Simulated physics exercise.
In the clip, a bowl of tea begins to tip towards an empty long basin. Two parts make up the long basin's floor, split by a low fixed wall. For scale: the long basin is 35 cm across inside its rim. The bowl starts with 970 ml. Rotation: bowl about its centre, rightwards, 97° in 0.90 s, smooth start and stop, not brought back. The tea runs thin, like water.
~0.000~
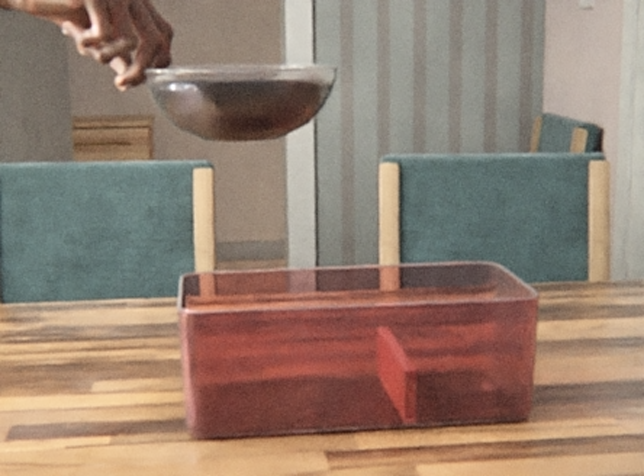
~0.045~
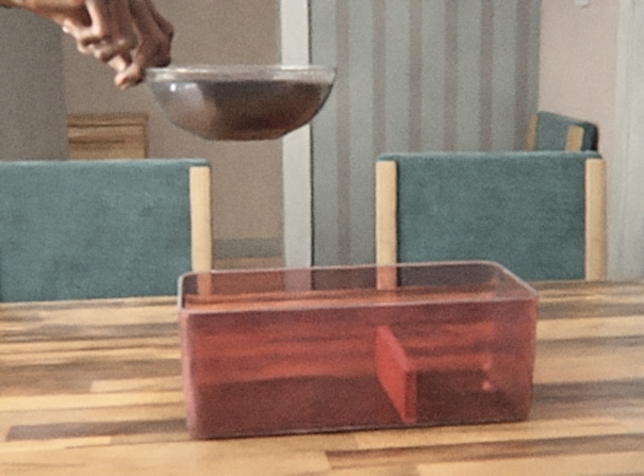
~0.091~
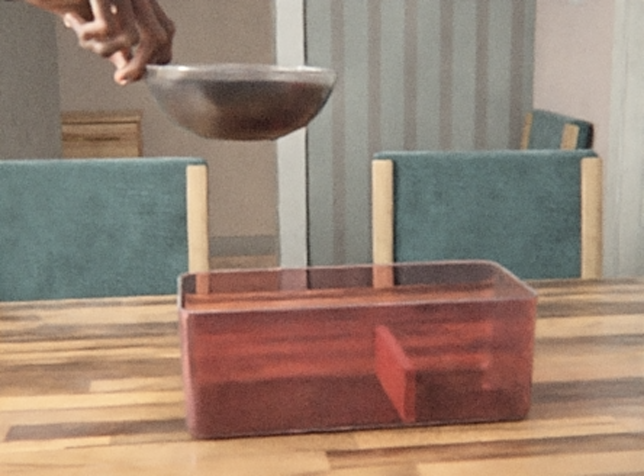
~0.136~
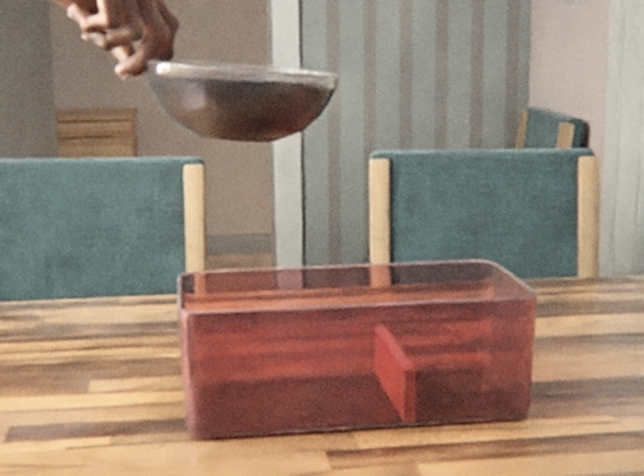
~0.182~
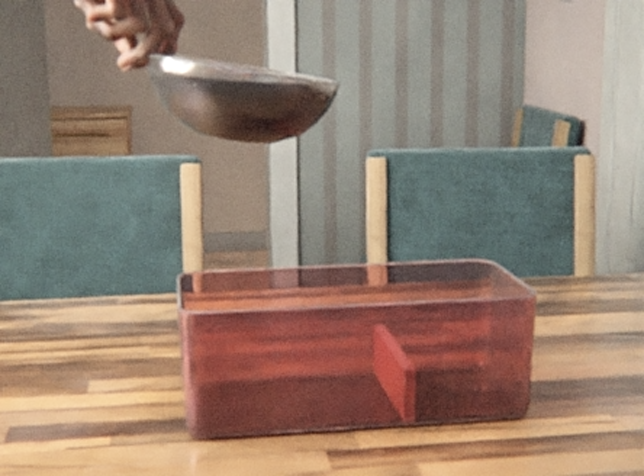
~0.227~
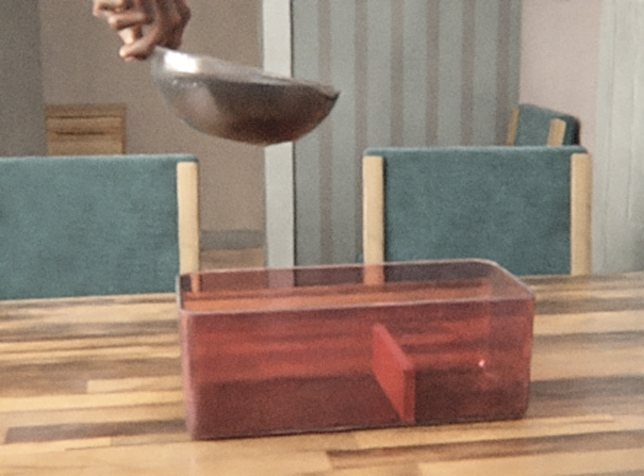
A hand at the upper left holds a glass bowl of dark tea above a wooden striped table, seen from the side at about table height, in a room with a striped wall. Below sits a long, clear red basin with a low red divider inside, and two teal chairs stand behind. The bowl slowly tilts down to the right while the view drifts slightly.
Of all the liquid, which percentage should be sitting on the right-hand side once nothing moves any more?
Around 60 per cent should be sitting there.
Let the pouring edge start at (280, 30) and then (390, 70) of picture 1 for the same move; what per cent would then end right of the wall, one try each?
20 in a hundred, followed by 75 in a hundred.
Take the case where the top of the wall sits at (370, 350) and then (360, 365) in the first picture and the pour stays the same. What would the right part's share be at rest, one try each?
75 % and 70 %.
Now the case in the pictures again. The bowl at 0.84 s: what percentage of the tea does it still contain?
0 %.
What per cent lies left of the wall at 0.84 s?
I'd put it at close to 30 %.
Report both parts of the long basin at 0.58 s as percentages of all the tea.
Left roughly 3, right roughly 18.
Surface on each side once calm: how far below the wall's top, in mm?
Left 44 mm, right 24 mm.
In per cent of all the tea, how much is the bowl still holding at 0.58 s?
Some 26 % of it is still there.
By 0.58 s the tilt is 70° and 25 per cent is still to pour, 3 is left of the wall and 18 right of it.
By 0.84 s the tilt is 96° and 0 per cent is still to pour, 31 is left of the wall and 62 right of it.
By 1.11 s the tilt is 97° and 0 per cent is still to pour, 38 is left of the wall and 60 right of it.
By 1.40 s the tilt is 97° and 0 per cent is still to pour, 39 is left of the wall and 60 right of it.
At rest 39 per cent lies left of the wall, 60 right of it and 2 outside.
